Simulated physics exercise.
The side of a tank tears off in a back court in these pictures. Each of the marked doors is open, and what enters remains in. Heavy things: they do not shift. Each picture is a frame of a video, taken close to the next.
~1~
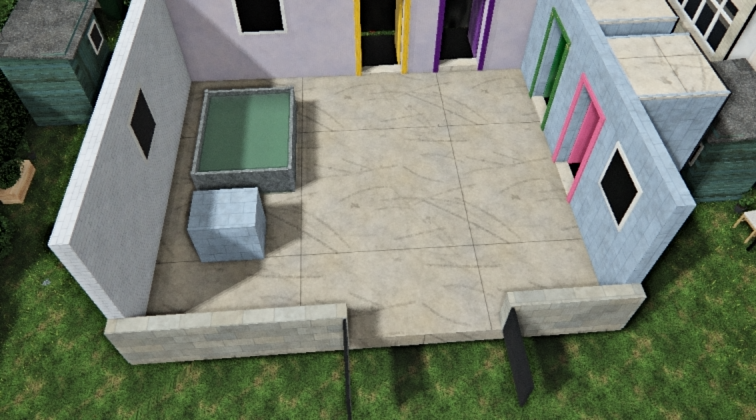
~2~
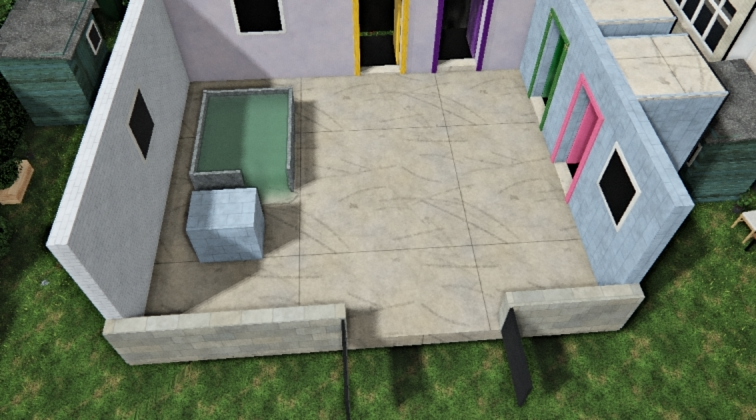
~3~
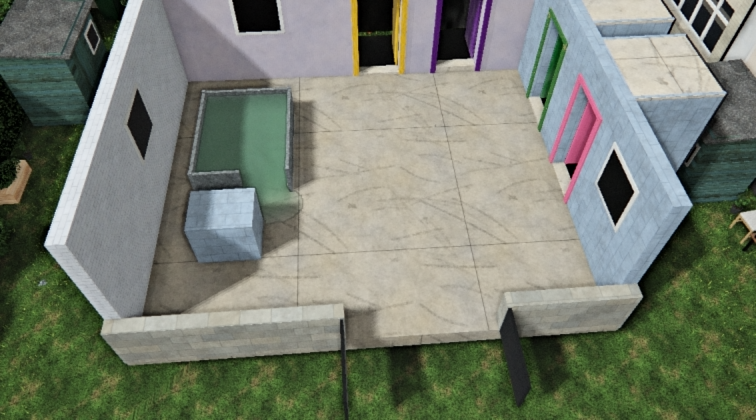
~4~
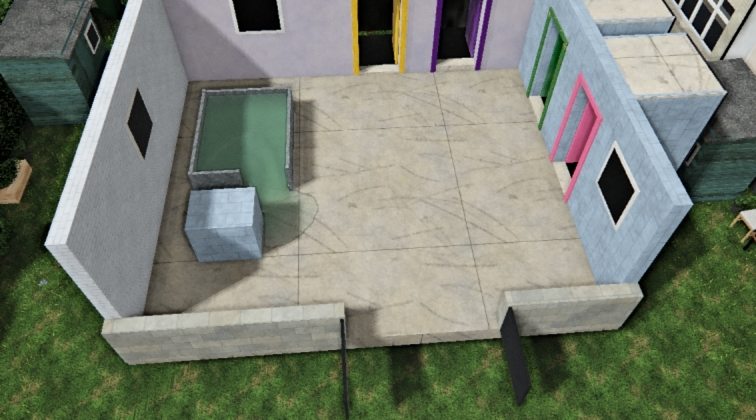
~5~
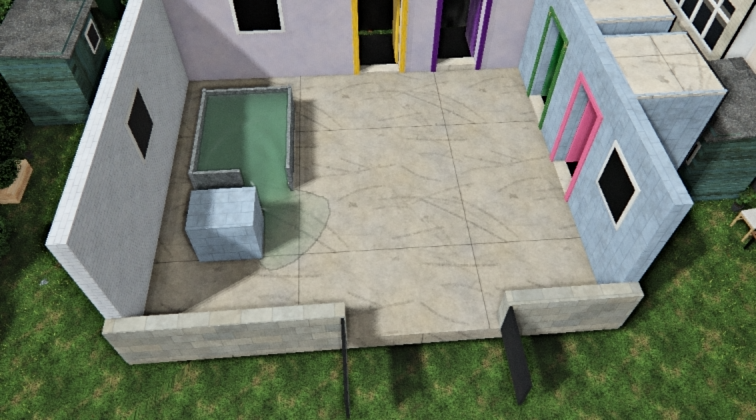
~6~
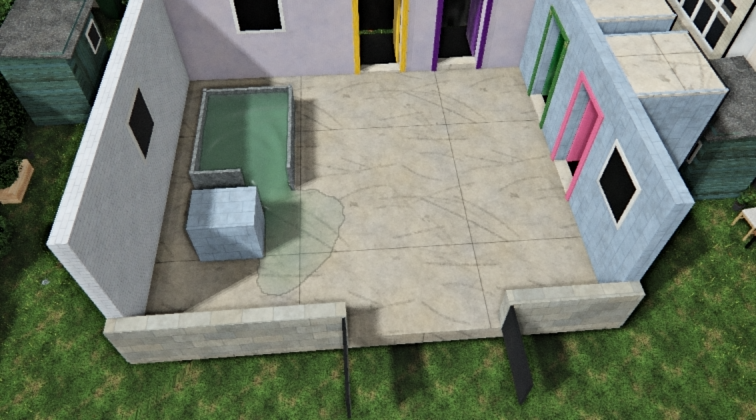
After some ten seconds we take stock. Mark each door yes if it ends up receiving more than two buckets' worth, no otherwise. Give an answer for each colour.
Pink door - no, green door - no, purple door - no, yellow door - no.
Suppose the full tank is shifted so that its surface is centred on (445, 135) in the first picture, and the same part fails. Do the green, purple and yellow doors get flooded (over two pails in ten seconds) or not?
Green falls short; purple falls short; yellow falls short.
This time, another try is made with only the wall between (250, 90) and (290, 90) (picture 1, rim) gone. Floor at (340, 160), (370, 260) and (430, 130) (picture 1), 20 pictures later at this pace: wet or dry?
Spot one ends up untouched by the spill, spot two untouched by the spill, spot three deluged.
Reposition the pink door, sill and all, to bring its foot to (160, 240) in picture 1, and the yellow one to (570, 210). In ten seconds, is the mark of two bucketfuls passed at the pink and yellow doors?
The pink door gets past the limit, and the yellow door comes up short as well.
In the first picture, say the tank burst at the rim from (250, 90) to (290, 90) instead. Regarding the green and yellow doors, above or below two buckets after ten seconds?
Green door: Over the line; yellow door: Under the line.
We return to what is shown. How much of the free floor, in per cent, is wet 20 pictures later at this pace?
I'd say close to 40 per cent.
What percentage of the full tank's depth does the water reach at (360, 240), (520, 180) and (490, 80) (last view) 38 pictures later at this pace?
In turn 4, 0 and 0 in a hundred.
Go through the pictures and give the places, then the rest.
The open tank at (247, 131) is whole and still, in the first picture.
The front is at a hidden place, out from the gap at (267, 184), in the second picture.
Water pours out at (266, 185) and has run to a hidden place, in the third picture.
The front is at (283, 241), out from the gap at (266, 185), in the fourth picture.
The front is at (279, 264), out from the gap at (267, 184), in the fifth picture.
Water pours out at (268, 184) and has run to (287, 288), in the sixth picture.
A moment on, water covers 15 % of the floor; the pink door not reached, the green door not reached, the purple door not reached, the yellow door not reached.
Next, water covers 25 % of the floor; the pink door not reached, the green door not reached, the purple door not reached, the yellow door not reached.
Then, water covers 40 % of the floor; the pink door not reached, the green door not reached, the purple door not reached, the yellow door not reached.
Later, water covers 50 % of the floor; the pink door wet at the sill, nothing in, the green door not reached, the purple door not reached, the yellow door not reached.
In the end, water covers 70 % of the floor; the pink door wet at the sill, nothing in, the green door wet at the sill, nothing in, the purple door wet at the sill, nothing in, the yellow door wet at the sill, nothing in.
